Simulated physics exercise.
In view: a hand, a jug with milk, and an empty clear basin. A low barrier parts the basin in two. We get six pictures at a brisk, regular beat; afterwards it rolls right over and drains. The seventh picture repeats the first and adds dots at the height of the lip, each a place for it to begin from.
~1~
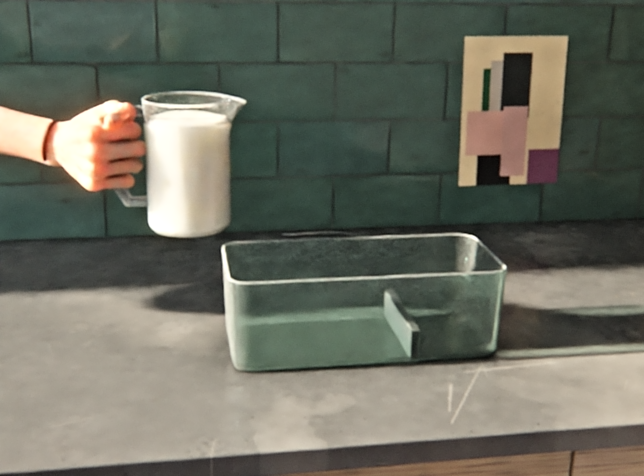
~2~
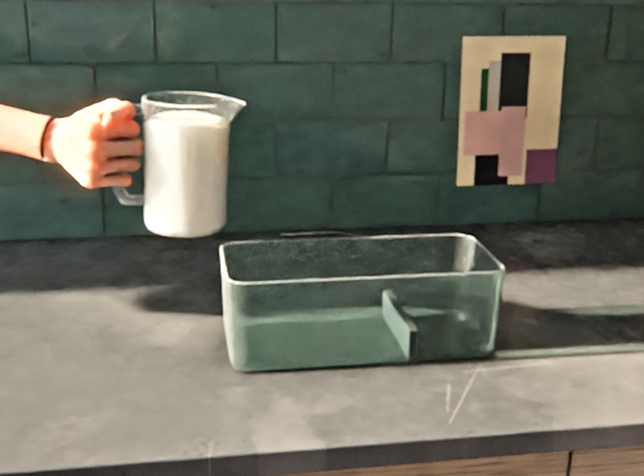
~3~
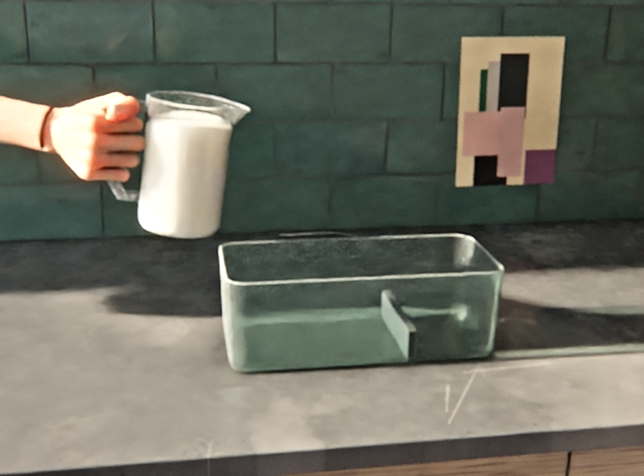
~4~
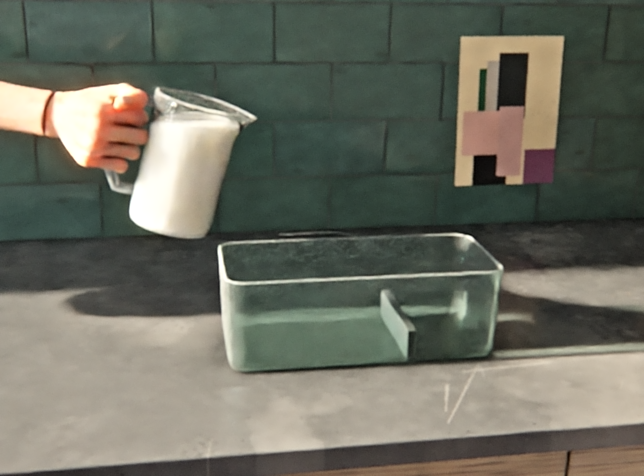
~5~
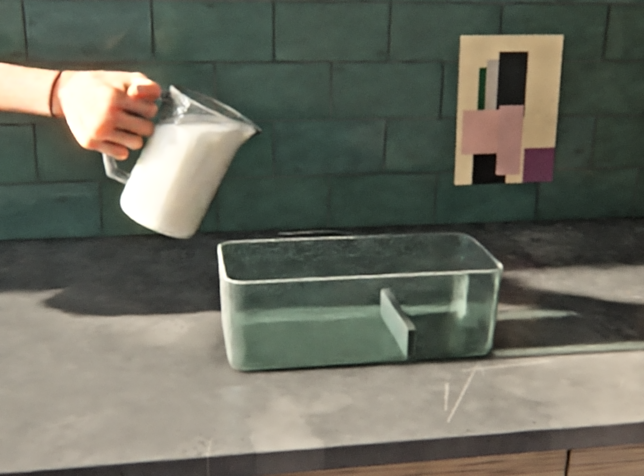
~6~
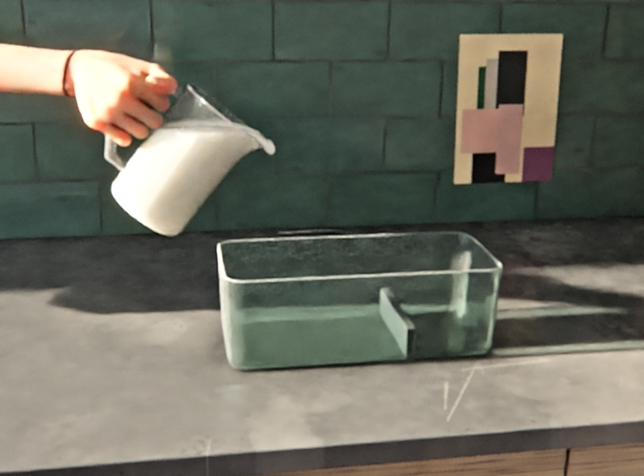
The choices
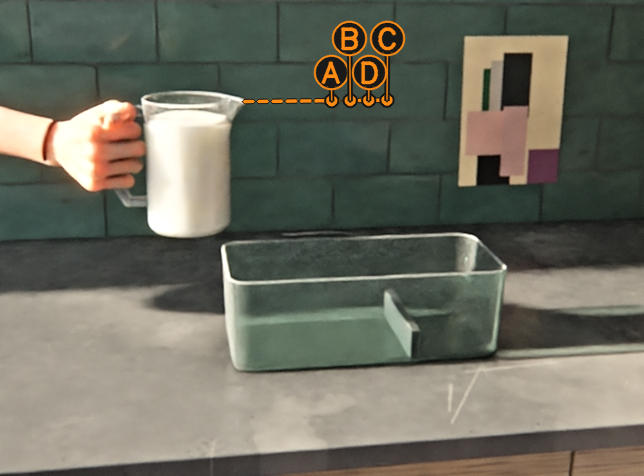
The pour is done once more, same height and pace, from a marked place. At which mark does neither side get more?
The answer is place B.
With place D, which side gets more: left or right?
The right side.
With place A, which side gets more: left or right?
The left side.
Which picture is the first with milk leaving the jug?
Picture 6.
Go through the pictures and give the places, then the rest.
In the first picture, upright, lip at (244, 101); basin from (232, 368) to (495, 352); top of the wall at (401, 308); nothing has left yet.
In the second picture, upright, lip at (244, 103); nothing has left yet.
In the third picture, tipped about 7°, lip at (248, 109); nothing has left yet.
In the fourth picture, tipped about 15°, lip at (254, 118); nothing has left yet.
In the fifth picture, tipped about 26°, lip at (261, 131); nothing has left yet.
In the sixth picture, tipped about 39°, lip at (265, 147); milk is over the lip, down to (271, 151).
In orange, A at (331, 100); B at (350, 100); C at (386, 100); D at (368, 100).
With A, about 78 % ends left of the wall and 19 % right of it; 4 % is lost outside.
With B, about 48 % ends left of the wall and 51 % right of it.
With C, about 29 % ends left of the wall and 68 % right of it; 3 % is lost outside.
With D, about 31 % ends left of the wall and 67 % right of it.
